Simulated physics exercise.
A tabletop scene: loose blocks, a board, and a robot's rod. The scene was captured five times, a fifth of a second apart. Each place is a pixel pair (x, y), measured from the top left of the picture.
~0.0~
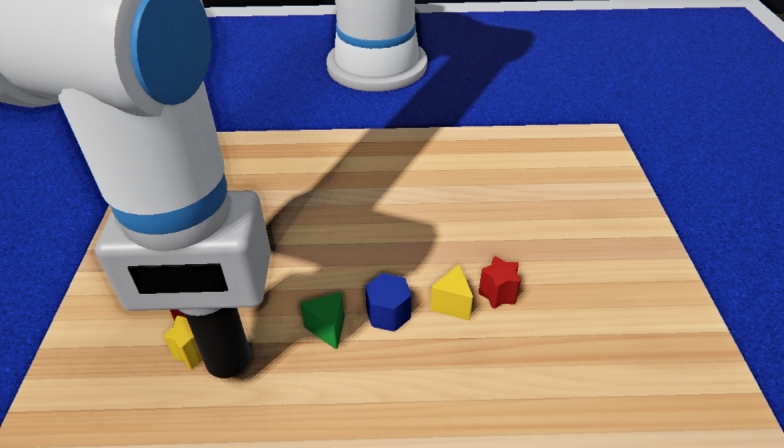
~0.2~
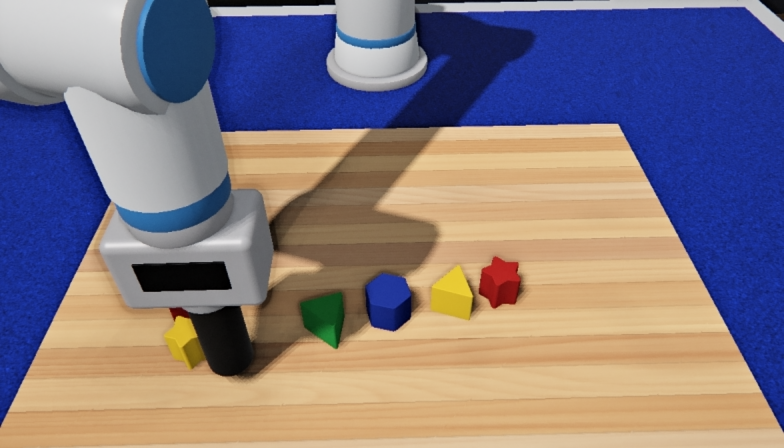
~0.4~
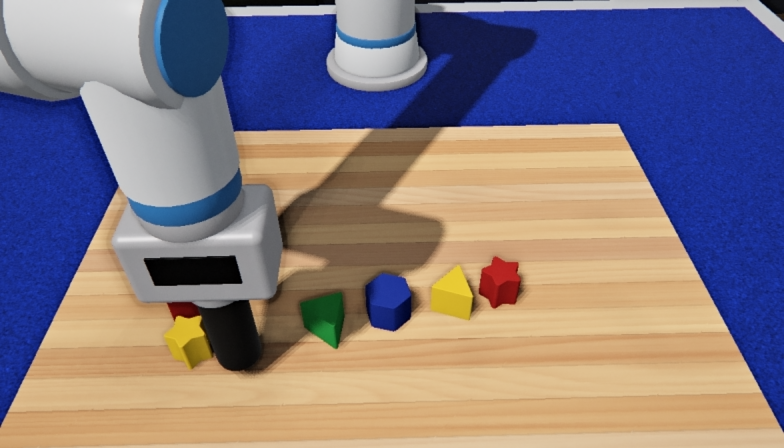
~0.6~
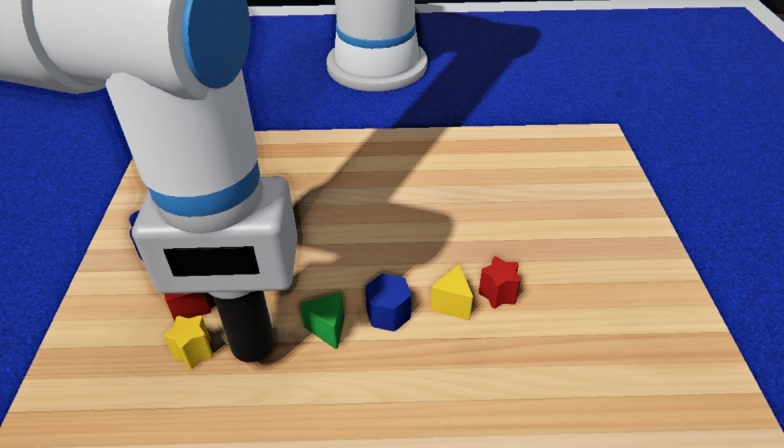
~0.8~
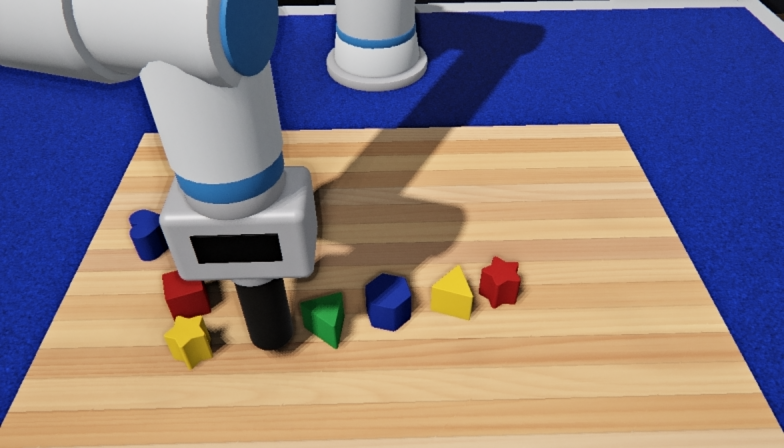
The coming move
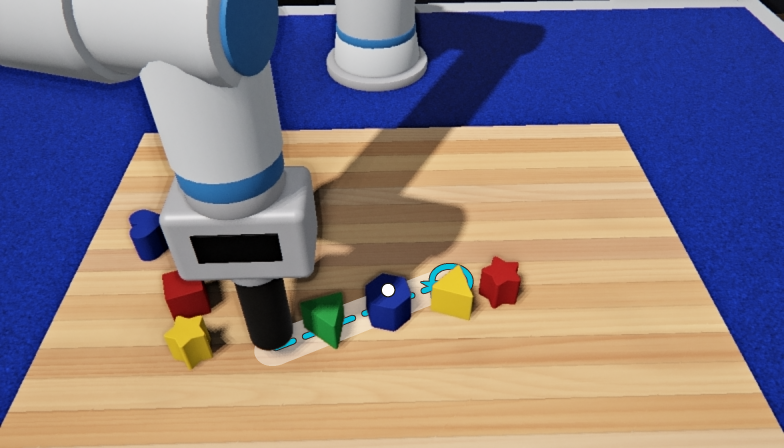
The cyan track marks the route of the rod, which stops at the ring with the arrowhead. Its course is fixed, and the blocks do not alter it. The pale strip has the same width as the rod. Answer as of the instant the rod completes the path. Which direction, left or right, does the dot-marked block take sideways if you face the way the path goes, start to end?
Pushed right.
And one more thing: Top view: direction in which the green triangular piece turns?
Seen from above, counterclockwise.
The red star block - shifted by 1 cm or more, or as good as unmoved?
That block moves.
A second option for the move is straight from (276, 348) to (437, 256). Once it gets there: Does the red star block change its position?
No, it doesn't check out.
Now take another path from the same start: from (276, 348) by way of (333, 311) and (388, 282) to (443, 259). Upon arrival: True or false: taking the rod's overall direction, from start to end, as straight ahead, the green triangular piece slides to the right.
Answer: True.
The line goes in a line from (276, 348) to (451, 280); the dot is on the blue hexagonal block.
On the path given first. One third of the way, rod at (337, 310); green triangular piece at (369, 289), turned 20° clockwise; blue hexagonal block at (409, 284), turned 25° clockwise.
Two thirds of the way, rod at (397, 288); green triangular piece at (411, 256); blue hexagonal block at (441, 282), turned 50° clockwise; yellow triangular piece at (478, 286), turned 25° anticlockwise.
At the end, rod at (452, 267); green triangular piece at (431, 239), turned 60° anticlockwise; blue hexagonal block at (481, 281), turned 125° clockwise; yellow triangular piece at (507, 301); red star block at (518, 269), turned 30° anticlockwise.
